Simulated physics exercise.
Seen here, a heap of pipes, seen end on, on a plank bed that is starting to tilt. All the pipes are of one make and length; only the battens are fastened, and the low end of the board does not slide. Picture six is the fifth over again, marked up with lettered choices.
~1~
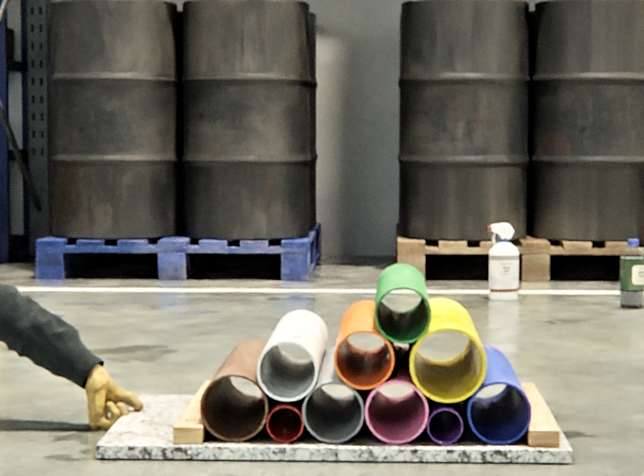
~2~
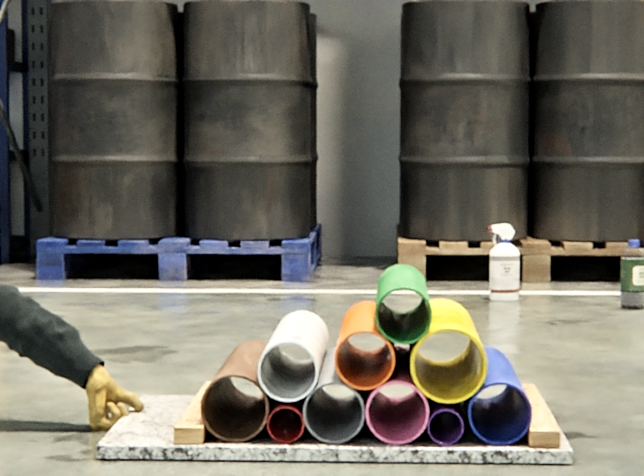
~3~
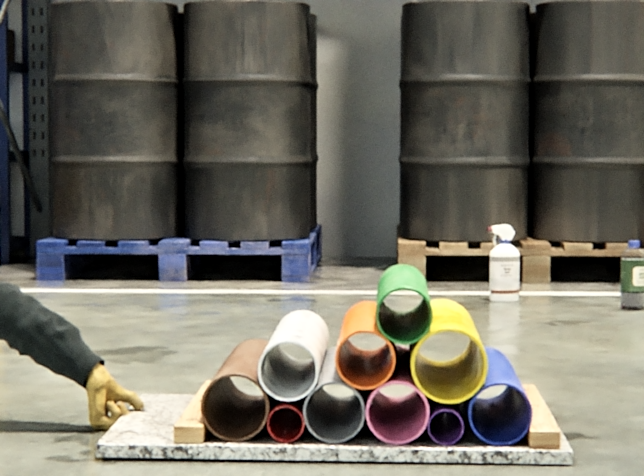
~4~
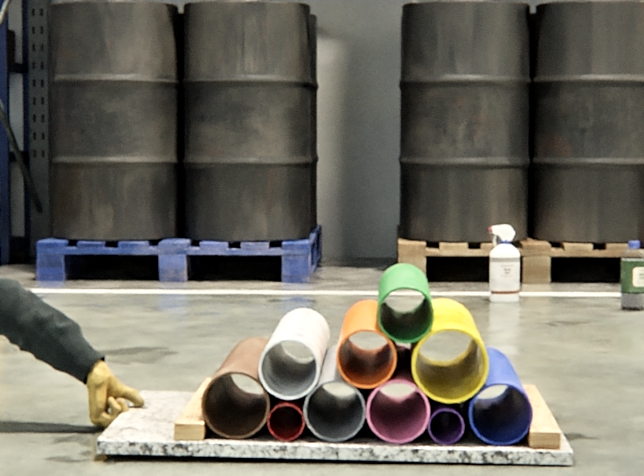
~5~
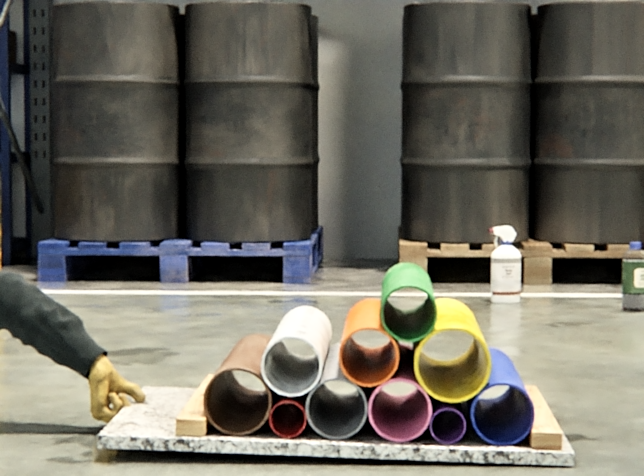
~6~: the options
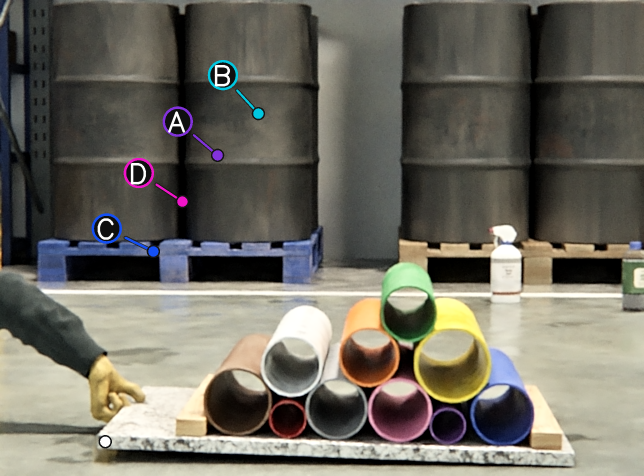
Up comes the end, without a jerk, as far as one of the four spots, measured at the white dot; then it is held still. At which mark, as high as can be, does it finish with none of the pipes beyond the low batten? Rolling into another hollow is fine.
No higher than D.
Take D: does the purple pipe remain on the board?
The purple pipe: Yes.
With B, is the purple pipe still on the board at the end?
Yes.
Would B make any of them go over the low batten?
Yes.
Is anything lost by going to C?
At C: No.
On the marked copy, A at (218, 155); B at (258, 114); C at (153, 252); D at (183, 202); the white dot at (105, 441).
With D. Early on, board at 19°.
Further on, board at 33°.
At the end, board at 33°, none over the low batten.
As for the rest, A one over the low batten (green); B seven over the low batten; C none over the low batten.
